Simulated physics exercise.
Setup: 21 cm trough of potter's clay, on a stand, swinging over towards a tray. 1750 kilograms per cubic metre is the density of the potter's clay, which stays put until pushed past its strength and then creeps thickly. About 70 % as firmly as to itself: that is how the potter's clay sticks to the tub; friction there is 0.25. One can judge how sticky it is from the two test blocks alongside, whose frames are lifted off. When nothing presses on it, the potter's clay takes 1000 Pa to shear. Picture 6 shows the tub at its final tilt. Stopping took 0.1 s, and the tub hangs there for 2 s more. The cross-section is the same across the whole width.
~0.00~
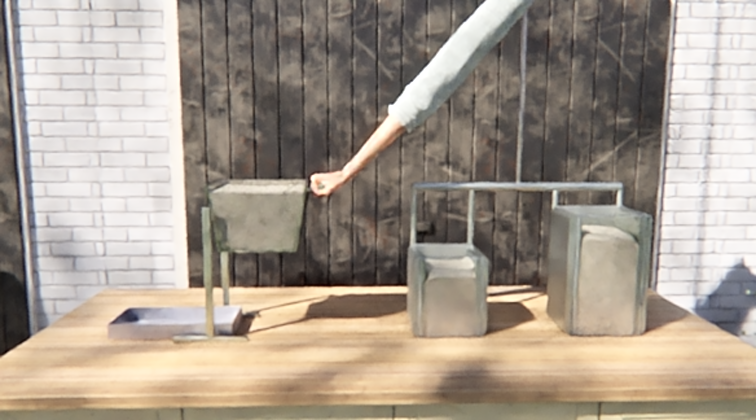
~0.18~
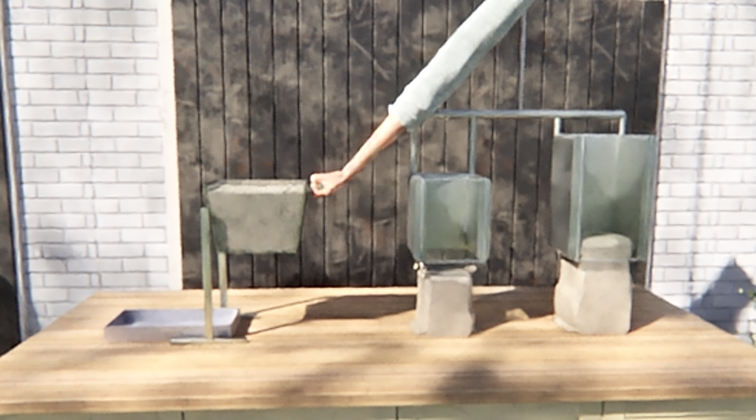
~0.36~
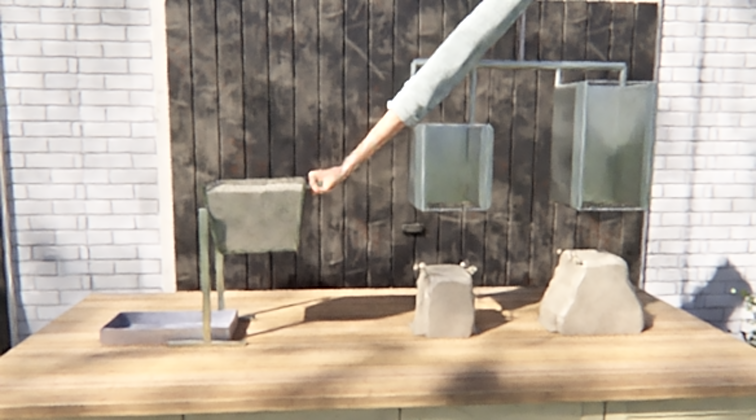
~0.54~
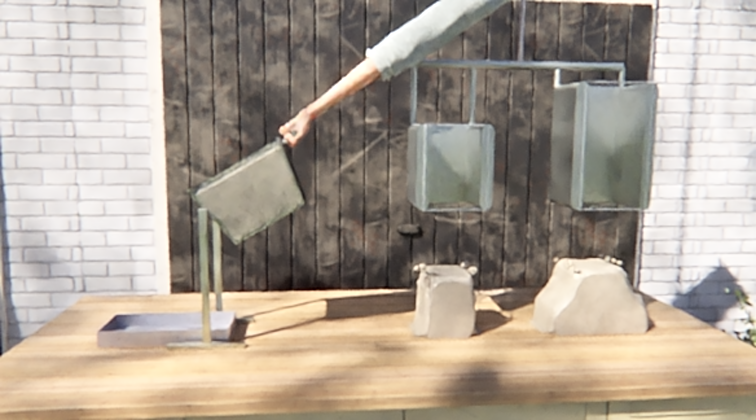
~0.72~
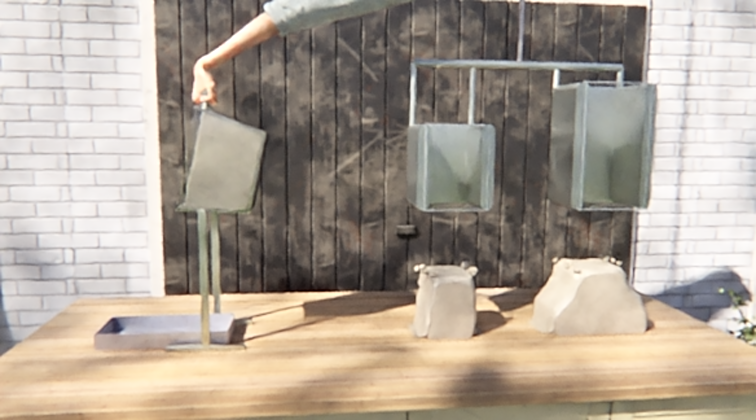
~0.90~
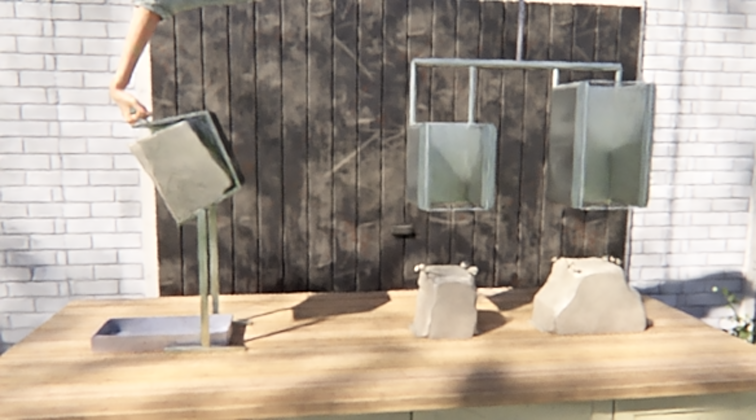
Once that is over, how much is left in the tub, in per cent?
0 %.
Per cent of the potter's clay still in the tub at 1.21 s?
It's something like 0 % of the original load.
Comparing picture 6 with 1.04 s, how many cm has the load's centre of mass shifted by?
Displacement noted: Approx. 15 cm... about that.
By 1.04 s, the tub is at 112 degrees and holds 28 %.
By 1.21 s, the tub is at 112 degrees and holds 0 %.
By 1.38 s, the tub is at 112 degrees and holds 0 %.
By 1.55 s, the tub is at 112 degrees and holds 0 %.
By 2.90 s, at the end, the tub is at 112 degrees and holds 0 %.
